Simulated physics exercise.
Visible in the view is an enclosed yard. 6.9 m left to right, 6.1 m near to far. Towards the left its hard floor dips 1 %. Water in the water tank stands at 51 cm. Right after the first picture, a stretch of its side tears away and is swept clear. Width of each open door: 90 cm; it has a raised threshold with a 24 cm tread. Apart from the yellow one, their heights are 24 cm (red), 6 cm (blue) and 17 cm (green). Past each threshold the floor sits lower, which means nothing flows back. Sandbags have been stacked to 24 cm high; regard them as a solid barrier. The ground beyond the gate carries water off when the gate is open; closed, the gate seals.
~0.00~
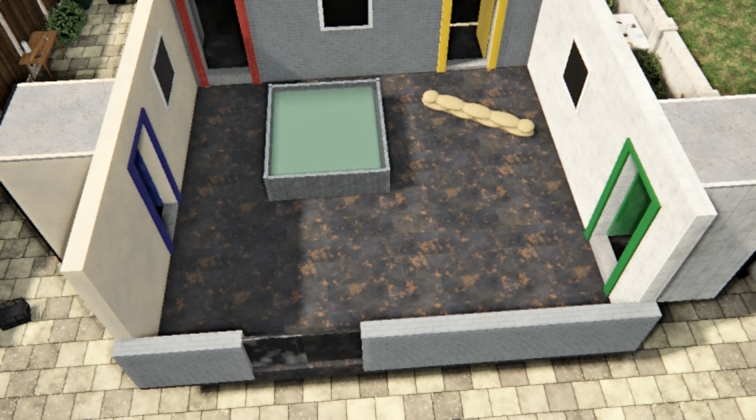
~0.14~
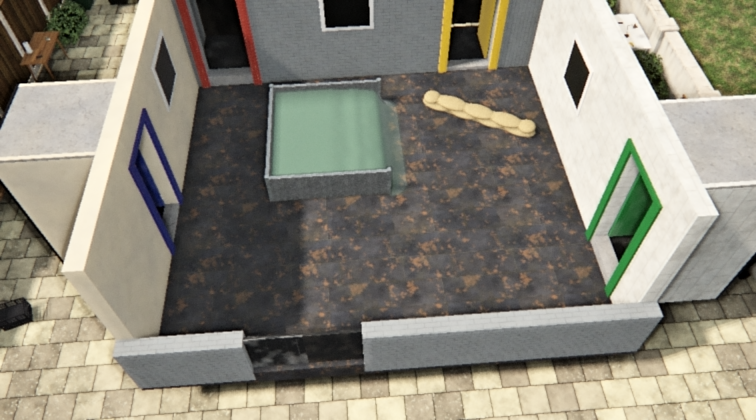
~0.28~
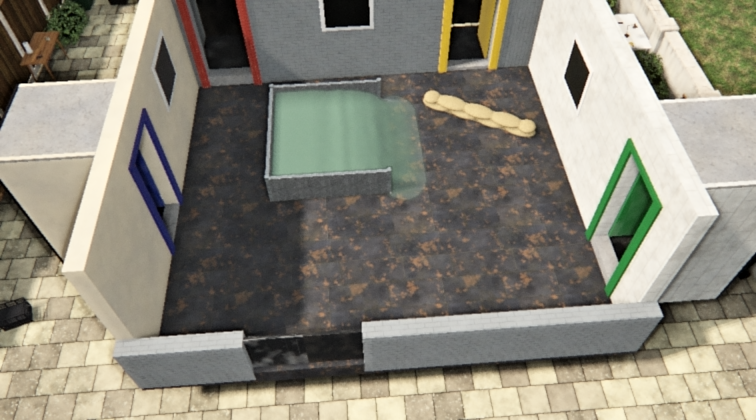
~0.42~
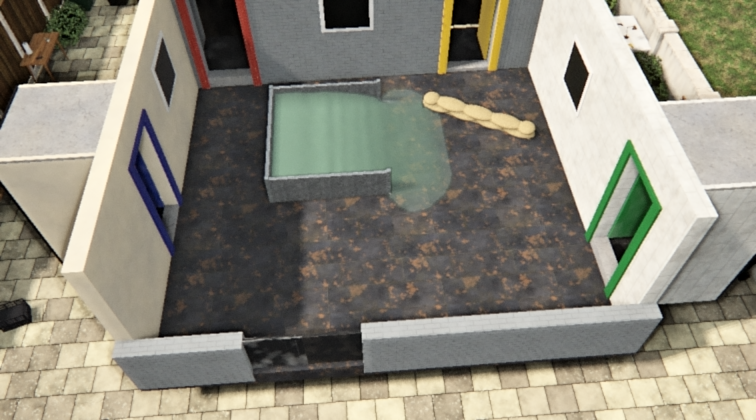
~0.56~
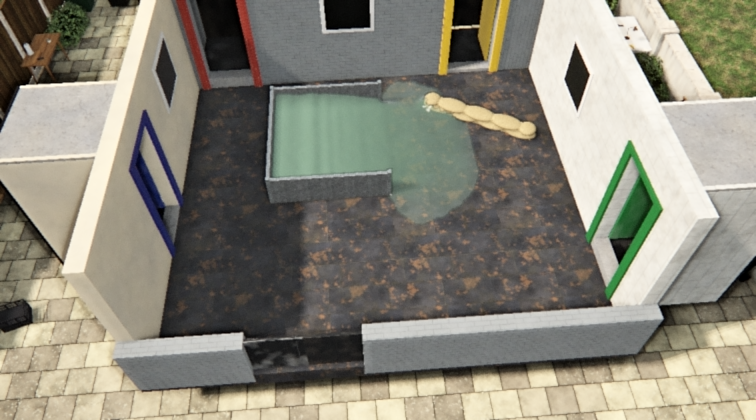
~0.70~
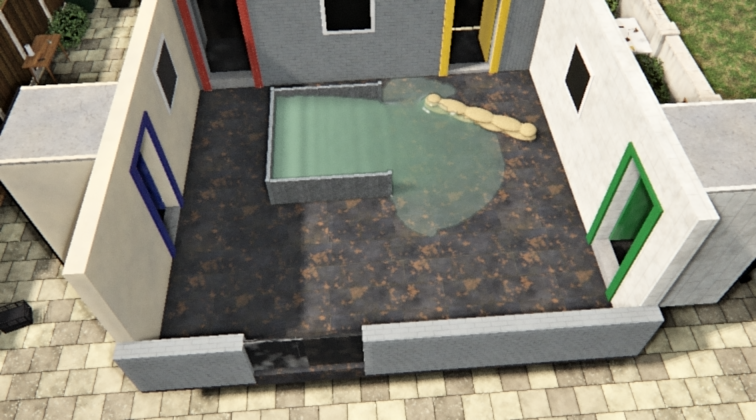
Water pours from the tank's open right side and spreads across the dark floor around the sandbags.
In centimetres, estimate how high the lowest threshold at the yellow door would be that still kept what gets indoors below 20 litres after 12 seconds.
It comes to roughly 7.5 cm.
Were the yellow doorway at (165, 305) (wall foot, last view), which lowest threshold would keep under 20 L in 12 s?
Roughly 10.0 cm.
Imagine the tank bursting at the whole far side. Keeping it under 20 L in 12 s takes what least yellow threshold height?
Close to 8.5 cm at the least.
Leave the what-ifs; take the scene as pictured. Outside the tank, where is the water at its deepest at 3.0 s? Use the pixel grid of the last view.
About (619, 332).
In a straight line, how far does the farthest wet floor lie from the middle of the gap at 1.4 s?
The front is some 3.6 m out.
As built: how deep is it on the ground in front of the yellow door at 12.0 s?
The depth there is around 3.5 cm.
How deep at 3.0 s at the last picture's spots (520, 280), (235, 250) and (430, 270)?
In that order: 4, 0 and 0 cm.
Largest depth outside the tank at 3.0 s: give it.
Max depth: Near 40 cm.
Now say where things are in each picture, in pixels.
In the first picture, still water, 51 cm deep, in the water tank at (326, 129); the yellow door at (472, 29) is dry.
In the second picture, water pours out at (382, 139) and has run 0.3 m, to (402, 188); about 7 cm deep outside, 51 cm at the back.
In the third picture, the front is at (422, 184), 0.6 m from the gap at (382, 141); 1.5 m2 of floor is wet, 51 cm left at the back.
In the fourth picture, the gap is at (382, 142), the front 1.1 m out at (447, 178); the back of the water tank holds 51 cm.
In the fifth picture, the gap is at (382, 143), the front 1.6 m out at (474, 175); the back of the water tank holds 51 cm.
In the sixth picture, water pours out at (383, 144) and has run 2.1 m, to (492, 132); about 7 cm deep outside, 47 cm at the back; the yellow door at (474, 33), 2.8 m from the gap, is still 0.7 m from the nearest water.
After 1.4 s water covers 25 % of the floor, deepest (36 cm) near (560, 163); 7 cm at the yellow door, 0 litres in over its 8 cm threshold.
After 3.0 s water covers 40 % of the floor, deepest (40 cm) near (619, 332); 7 cm at the yellow door, 1 litre in over its 8 cm threshold.
After 12.0 s water covers 95 % of the floor, deepest (15 cm) near (193, 138); 4 cm at the yellow door, 15 litres in over its 8 cm threshold.
At the yellow door as built, the water arrived by 1.1 s and peaked near 12 cm at 5.0 s.
With a threshold of 6.5 cm, 30 litres would have come in within the 12 s; with 9 cm, 9 litres. So under 20 litres takes about 7.5 cm.
